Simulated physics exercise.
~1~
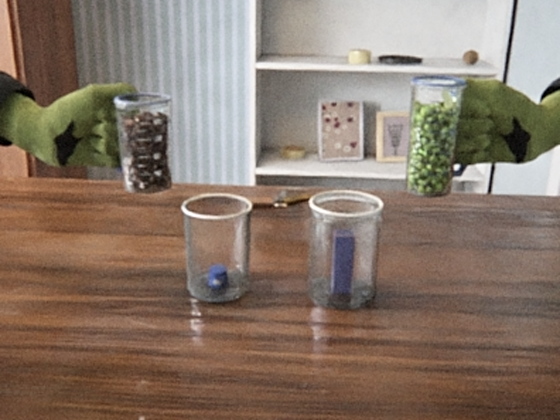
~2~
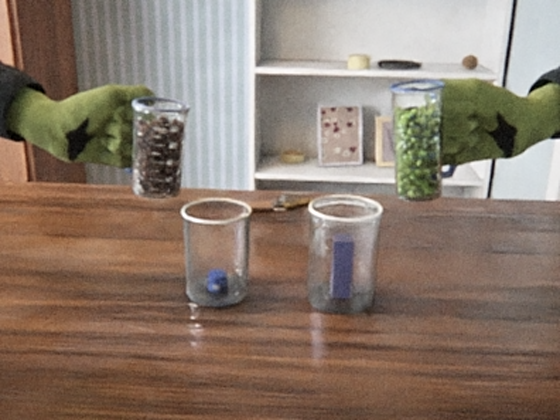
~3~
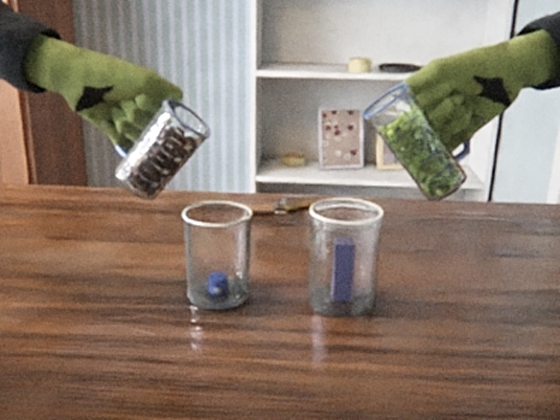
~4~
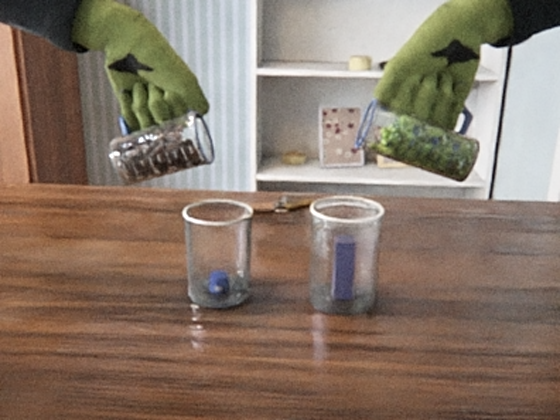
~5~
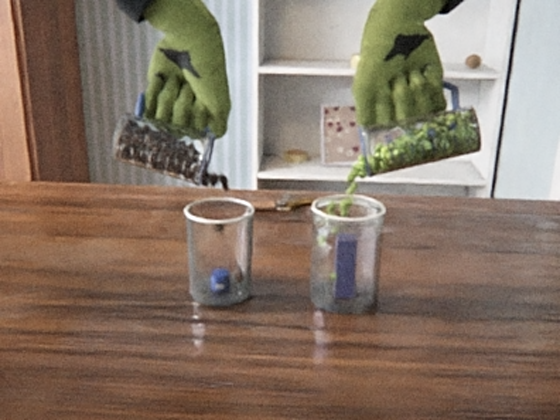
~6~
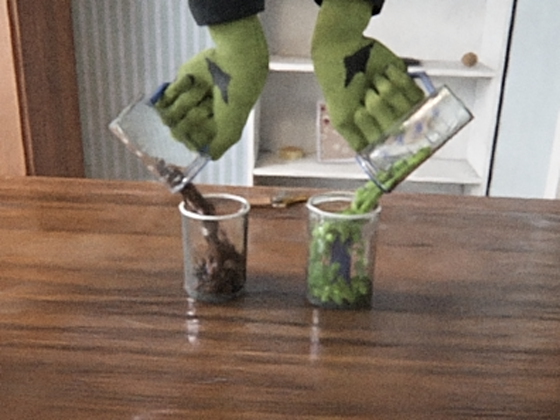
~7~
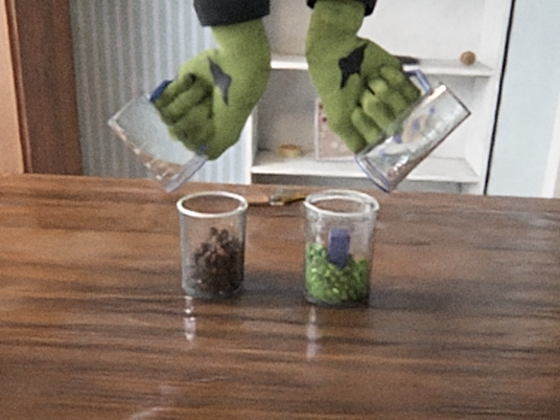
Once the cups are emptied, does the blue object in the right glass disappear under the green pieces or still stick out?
It still sticks out above the green pieces, while the object in the left glass is buried under the brown ones.
